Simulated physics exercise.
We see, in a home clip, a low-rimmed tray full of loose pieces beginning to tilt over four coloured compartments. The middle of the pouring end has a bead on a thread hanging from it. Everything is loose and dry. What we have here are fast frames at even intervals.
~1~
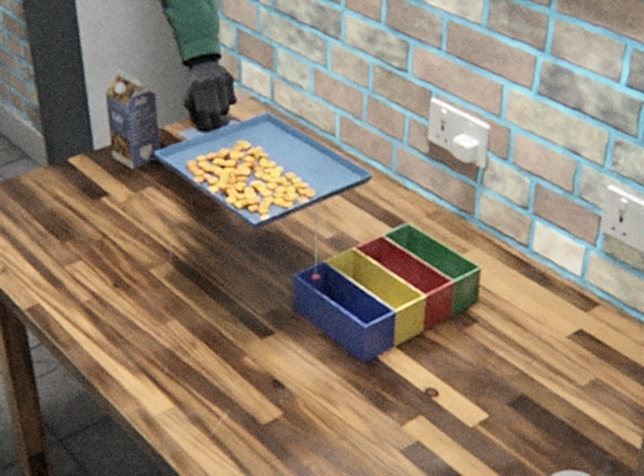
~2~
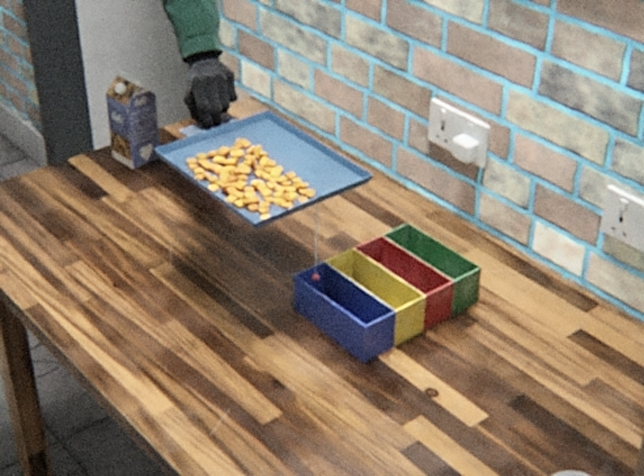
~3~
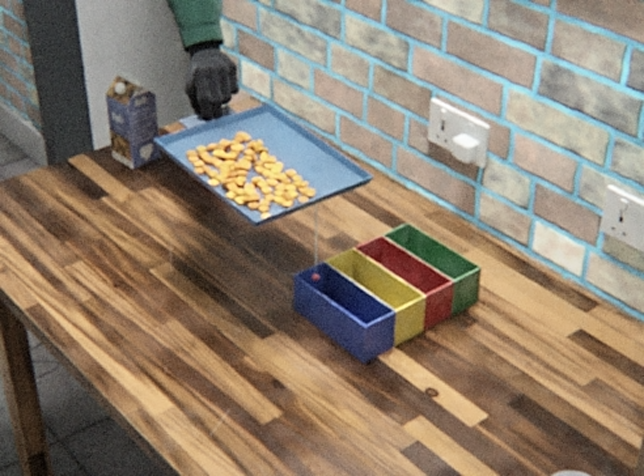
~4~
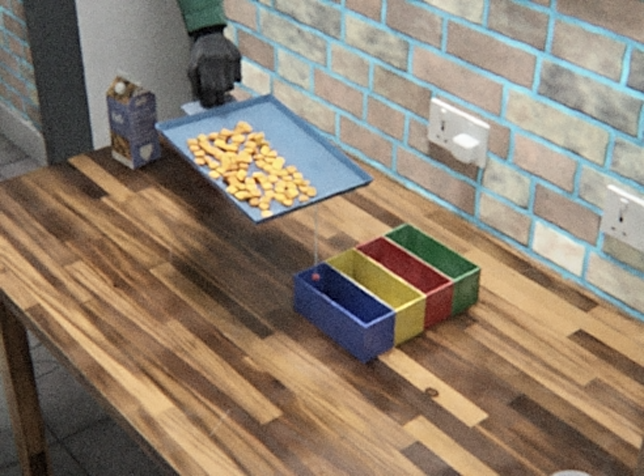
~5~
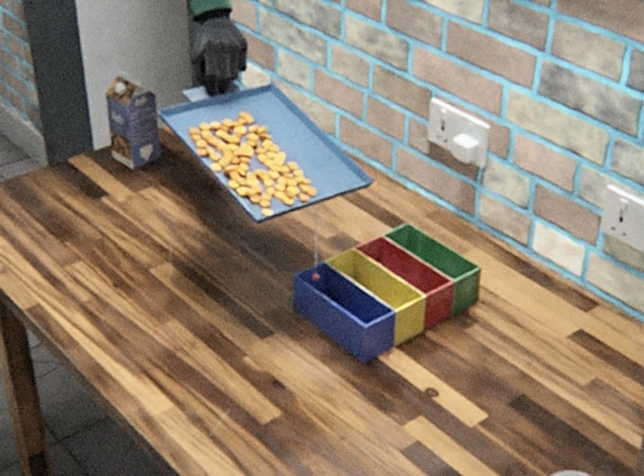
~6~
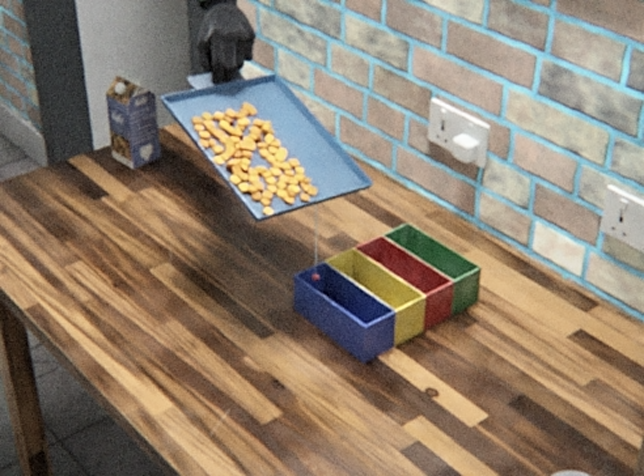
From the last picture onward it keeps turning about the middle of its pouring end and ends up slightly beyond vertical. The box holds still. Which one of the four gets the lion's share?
Lion's share: Yellow.
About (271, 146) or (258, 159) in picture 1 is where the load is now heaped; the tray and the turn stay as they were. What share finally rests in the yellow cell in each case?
Close to 60 in a hundred, then close to 60 in a hundred.
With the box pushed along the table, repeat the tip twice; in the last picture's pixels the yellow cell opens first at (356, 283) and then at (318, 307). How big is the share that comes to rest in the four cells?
First case 100 in a hundred, second case 90 in a hundred.
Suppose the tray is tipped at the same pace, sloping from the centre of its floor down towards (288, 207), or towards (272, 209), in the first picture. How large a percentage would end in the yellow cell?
0 % then 0 %, roughly.
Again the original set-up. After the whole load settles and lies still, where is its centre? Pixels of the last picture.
At about (368, 313), give or take.
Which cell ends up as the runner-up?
Ranked number two: That blue cell.
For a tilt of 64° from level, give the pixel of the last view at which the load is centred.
Somewhere about (321, 183).
Shortly afterwards, tray tipped steeply; all but a few on the tray; only a few falling or outside the box.
Next, tray tipped past a quarter turn; a little on the tray; near a third in the yellow cell; near a quarter in the blue cell; a little in the red cell; near a quarter falling or outside the box.
Some moments later, tray tipped past a quarter turn; near half in the yellow cell; near a quarter in the blue cell; a little in the red cell; a little falling or outside the box.
In the end, tray tipped past a quarter turn; near half in the yellow cell; near a quarter in the blue cell; a little in the red cell; none at all in the green cell; a little outside the box.
